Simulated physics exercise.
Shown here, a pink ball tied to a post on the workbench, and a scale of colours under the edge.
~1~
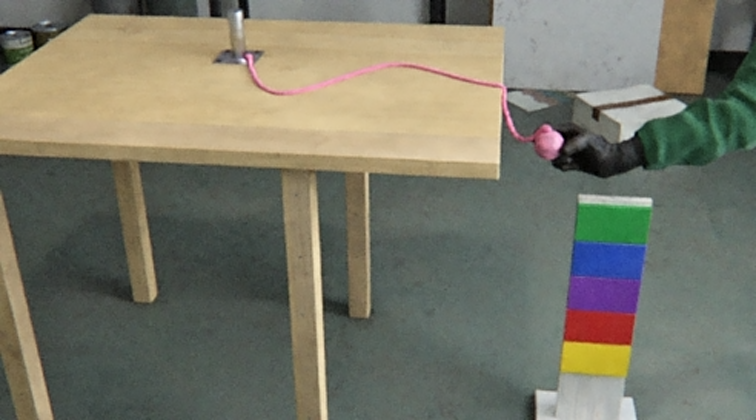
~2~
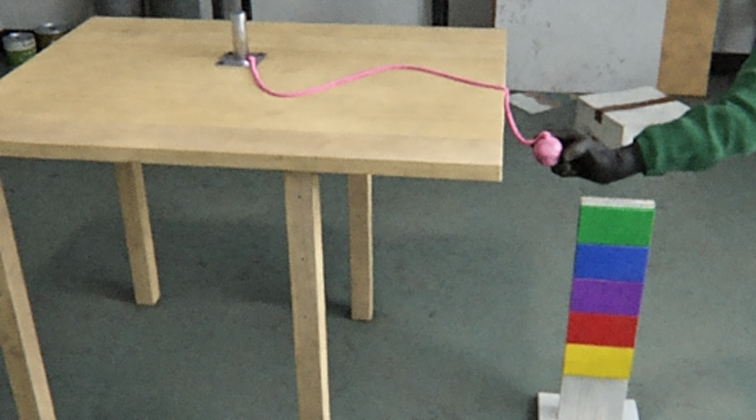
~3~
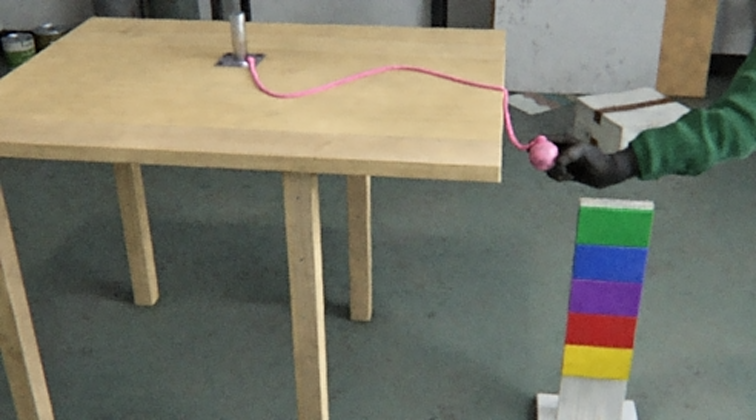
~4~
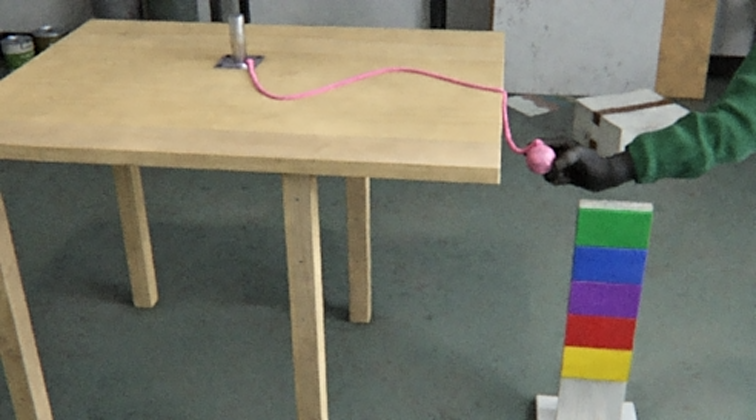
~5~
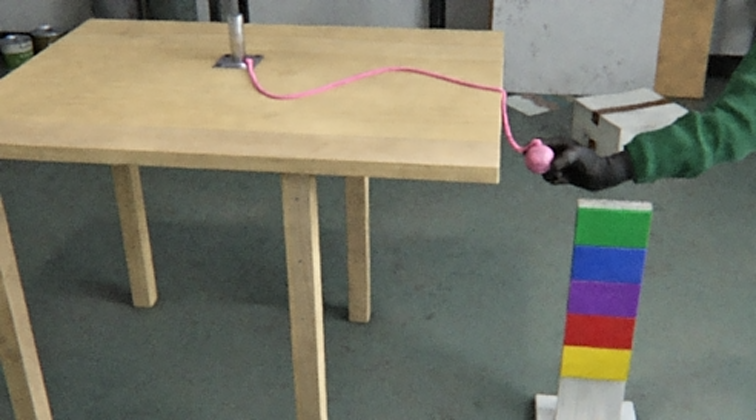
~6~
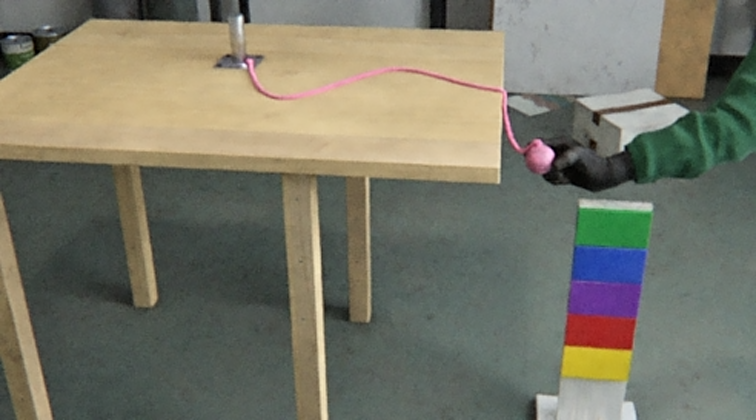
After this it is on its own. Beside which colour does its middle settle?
Its centre hangs level with the purple band.
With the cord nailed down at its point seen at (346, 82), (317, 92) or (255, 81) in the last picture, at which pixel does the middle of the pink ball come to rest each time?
In that order: (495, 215), (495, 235) and (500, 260).
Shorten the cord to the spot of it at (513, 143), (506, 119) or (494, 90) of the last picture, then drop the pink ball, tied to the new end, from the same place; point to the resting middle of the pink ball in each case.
The places are (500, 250), (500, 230) and (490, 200).
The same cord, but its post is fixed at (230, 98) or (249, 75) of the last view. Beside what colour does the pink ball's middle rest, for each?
In that order: Red; red.
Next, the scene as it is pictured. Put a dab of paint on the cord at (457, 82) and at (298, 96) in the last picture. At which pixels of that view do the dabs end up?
They go to (501, 150) and to (372, 75).
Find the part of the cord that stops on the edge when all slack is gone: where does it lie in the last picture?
At (411, 71), roughly.
A little later, ball near (518, 288); level with purple.
Next, ball near (470, 270); level with purple.
Later still, ball near (501, 282); level with purple.
When it is over, ball near (495, 280); level with purple. Its middle rests at the purple band.
